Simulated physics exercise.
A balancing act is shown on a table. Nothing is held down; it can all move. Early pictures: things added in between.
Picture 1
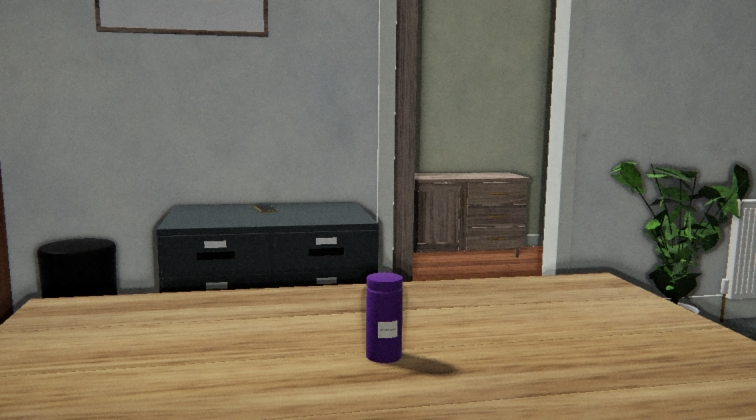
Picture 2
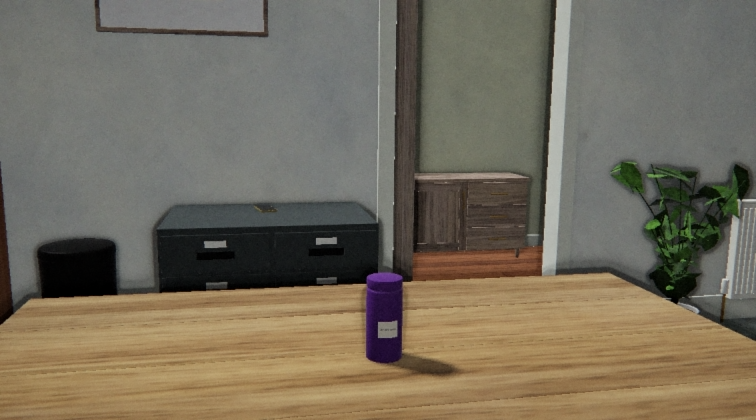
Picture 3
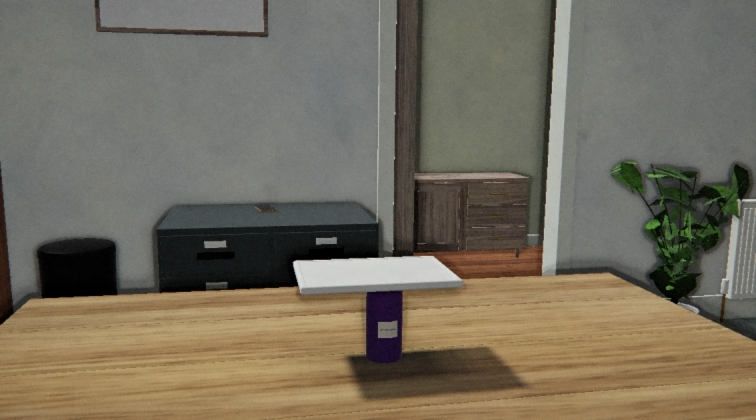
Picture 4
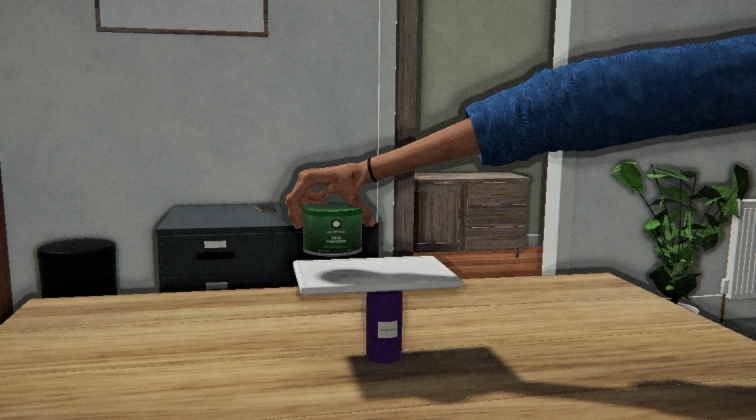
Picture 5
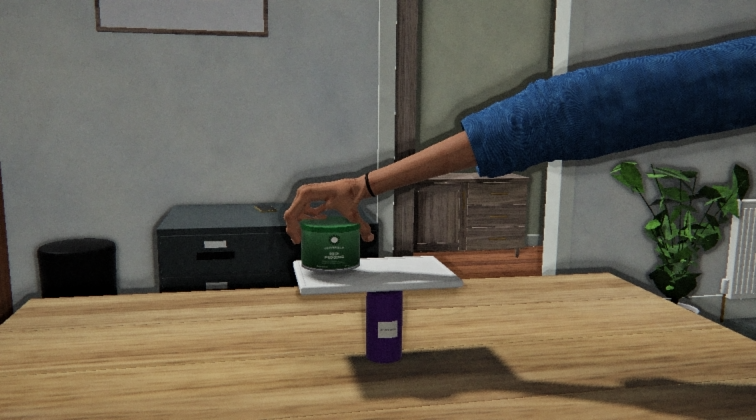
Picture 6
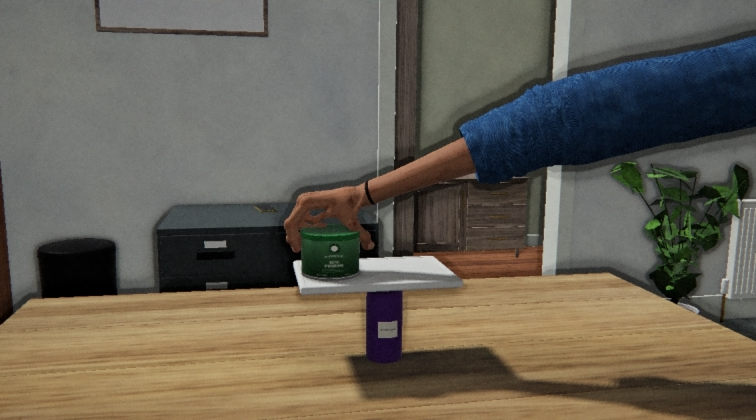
A hand lowering a green tub onto the left side of a white board that appears atop a purple jar.
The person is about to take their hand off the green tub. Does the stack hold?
So the pile doesn't rest quietly where it is.
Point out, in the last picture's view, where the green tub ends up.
It finishes at about (278, 330).
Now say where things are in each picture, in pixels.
In the first picture, the last thing is not in view yet; purple jar (384, 317).
In the second picture, the last thing is not in view yet; purple jar (384, 317).
In the third picture, the last thing is not in view yet; purple jar (384, 317).
In the fourth picture, coming down; green tub (332, 228); purple jar (384, 317).
In the fifth picture, coming down; green tub (331, 243); purple jar (384, 317).
In the sixth picture, set down, still held; green tub (331, 251); purple jar (384, 317).
Then, 0.40 s past the last view, green tub now fallen; white lid on its side.
Then, 0.80 s past the last view, white lid now fallen; purple jar rocked 3° from its first pose.
Finally, fallen, green tub and white lid; purple jar still in place. Final places as the last picture's camera would see them, green tub near (278, 330). The stack loses its balance.
